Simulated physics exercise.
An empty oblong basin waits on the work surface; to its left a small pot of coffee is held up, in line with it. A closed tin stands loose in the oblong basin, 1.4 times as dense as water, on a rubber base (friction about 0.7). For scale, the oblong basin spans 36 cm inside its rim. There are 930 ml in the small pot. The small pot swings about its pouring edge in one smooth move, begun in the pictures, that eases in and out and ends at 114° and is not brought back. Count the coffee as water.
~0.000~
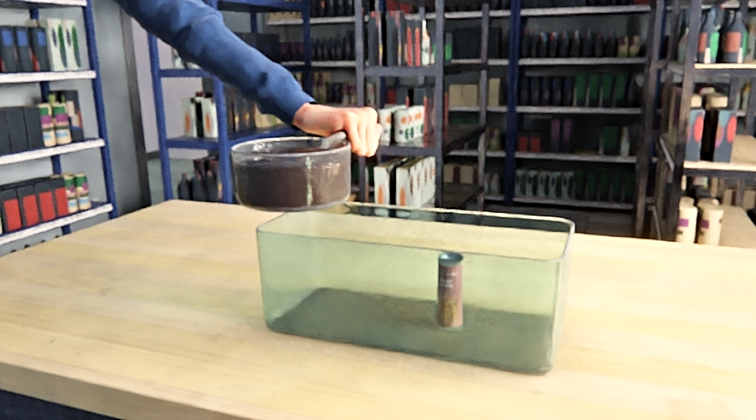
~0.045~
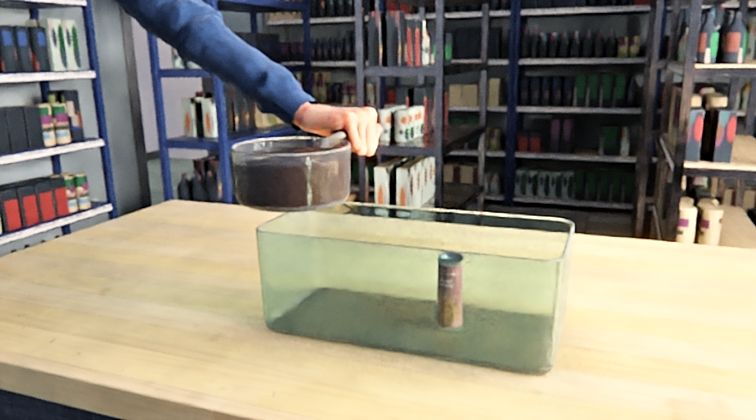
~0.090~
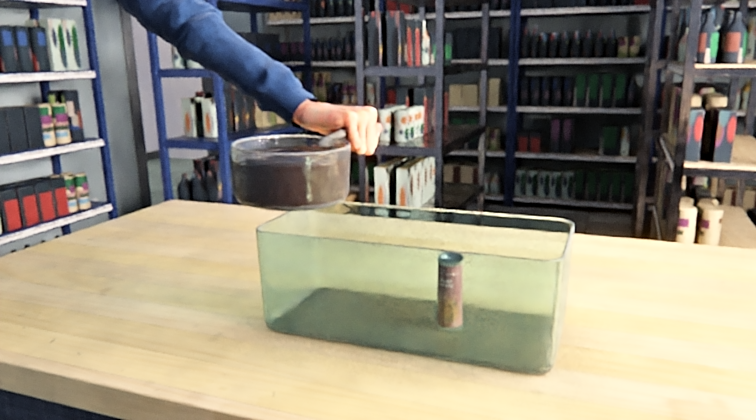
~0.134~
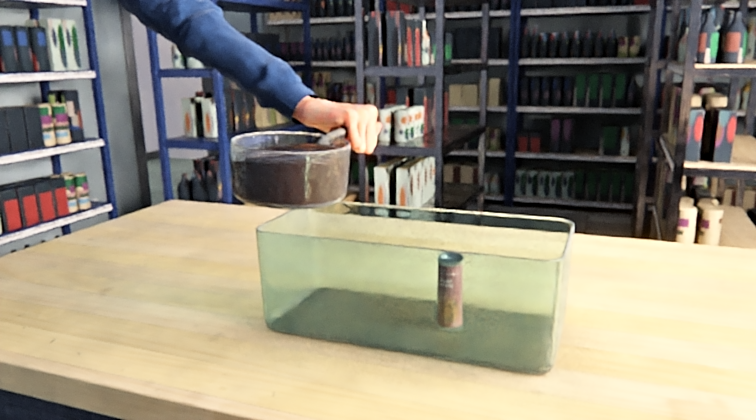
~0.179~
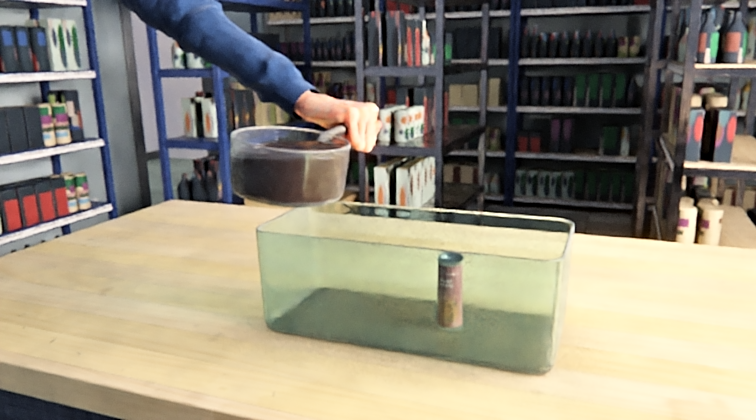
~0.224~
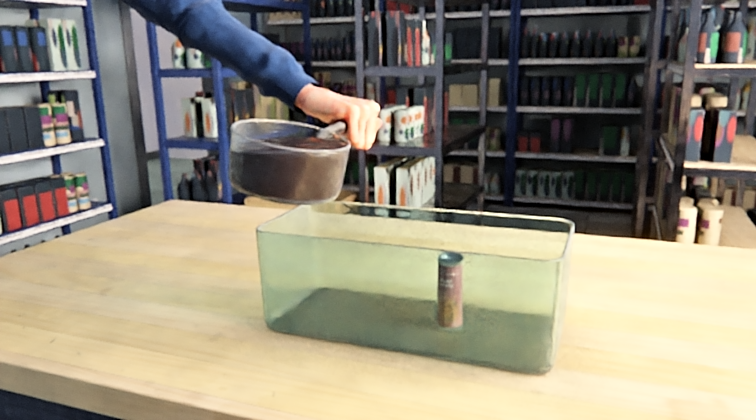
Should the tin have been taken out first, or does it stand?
It topples.
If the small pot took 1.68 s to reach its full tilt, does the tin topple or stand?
Then it stays up.
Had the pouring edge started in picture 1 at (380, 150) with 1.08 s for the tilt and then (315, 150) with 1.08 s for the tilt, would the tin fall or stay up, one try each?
First it stays up; then it stays up.
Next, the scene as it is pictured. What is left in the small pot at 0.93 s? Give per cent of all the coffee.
Near 5 in a hundred.
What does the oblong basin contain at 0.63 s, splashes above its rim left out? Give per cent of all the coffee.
Some 12 per cent.
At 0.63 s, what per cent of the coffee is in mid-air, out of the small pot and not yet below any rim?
Some 34 per cent.
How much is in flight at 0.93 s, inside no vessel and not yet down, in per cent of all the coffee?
Some 10 per cent.
By 0.63 s the tilt is 72° and 54 per cent is still to pour; the tin stands where it began.
By 0.93 s the tilt is 109° and 5 per cent is still to pour; the tin leans 34°.
By 1.24 s the tilt is 114° and 0 per cent is still to pour; the tin lies on its side.
By 1.58 s the tilt is 114° and 0 per cent is still to pour; the tin lies on its side.
At rest the tin lies on its side.
